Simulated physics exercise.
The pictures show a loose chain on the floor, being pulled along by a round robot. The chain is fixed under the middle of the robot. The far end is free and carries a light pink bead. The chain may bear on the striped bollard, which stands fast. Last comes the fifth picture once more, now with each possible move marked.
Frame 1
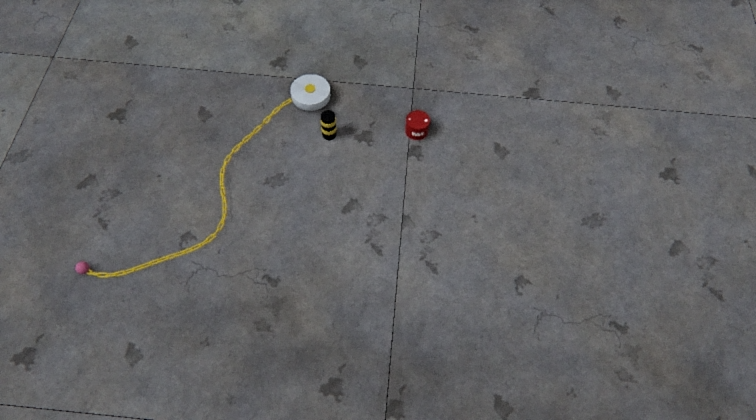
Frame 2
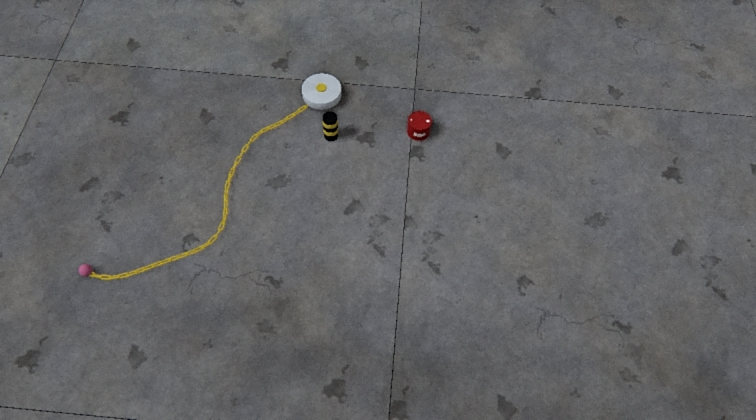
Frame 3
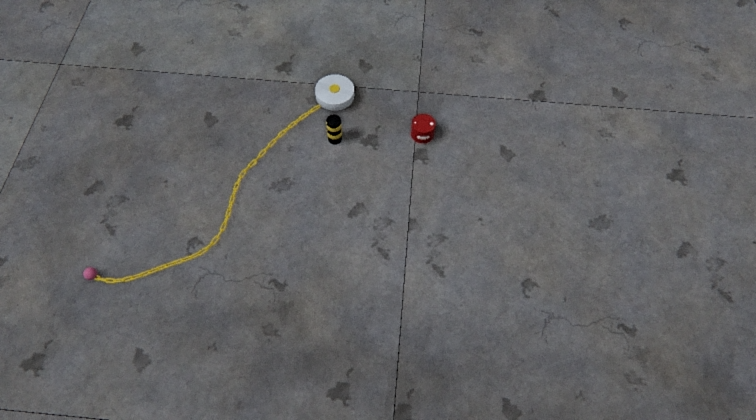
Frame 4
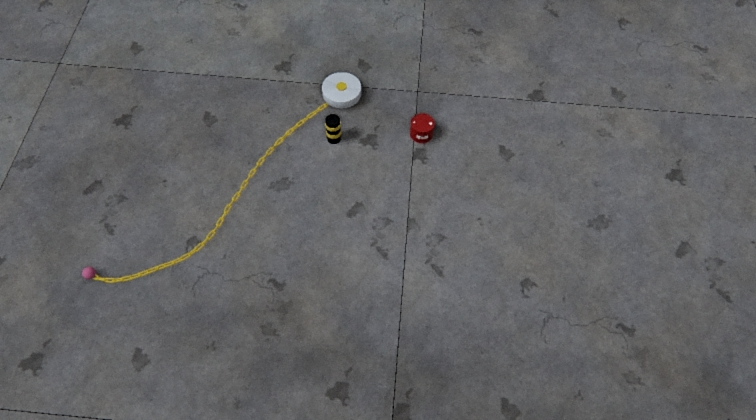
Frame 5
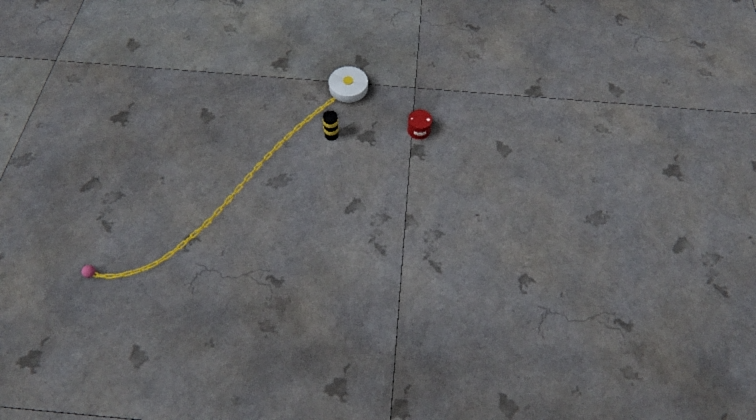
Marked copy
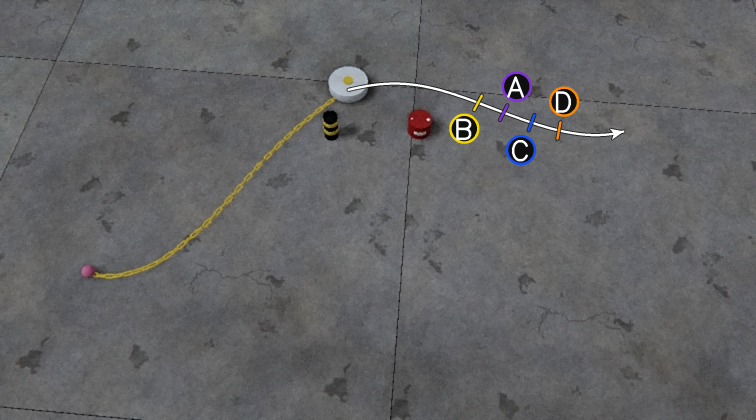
In this clip, a round white robot pulls a yellow chain a short way right across a gray floor, passing behind a striped bollard near a red pot, as the chain's bends smooth out and its pink-beaded end barely moves.
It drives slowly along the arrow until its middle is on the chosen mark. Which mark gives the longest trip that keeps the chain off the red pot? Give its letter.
A is the last safe stop.
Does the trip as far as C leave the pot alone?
No.
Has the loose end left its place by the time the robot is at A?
Yes.
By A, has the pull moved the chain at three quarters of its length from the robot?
Yes.
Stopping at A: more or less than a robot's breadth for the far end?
More.
On the marked copy, A at (504, 113); B at (478, 103); C at (532, 123); D at (559, 130); the route from (349, 90) via (484, 105) to (624, 131).
With A. Early on, robot (403, 79), middle of the chain (274, 162), free end (134, 261).
Further on, robot (459, 91), middle of the chain (311, 140), free end (176, 231).
At the end, robot (505, 108), middle of the chain (345, 126), free end (212, 205); only the bollard has been touched, if anything.
As for the rest, B is safe but short; C brings the chain against the pot; D brings the chain against the pot.
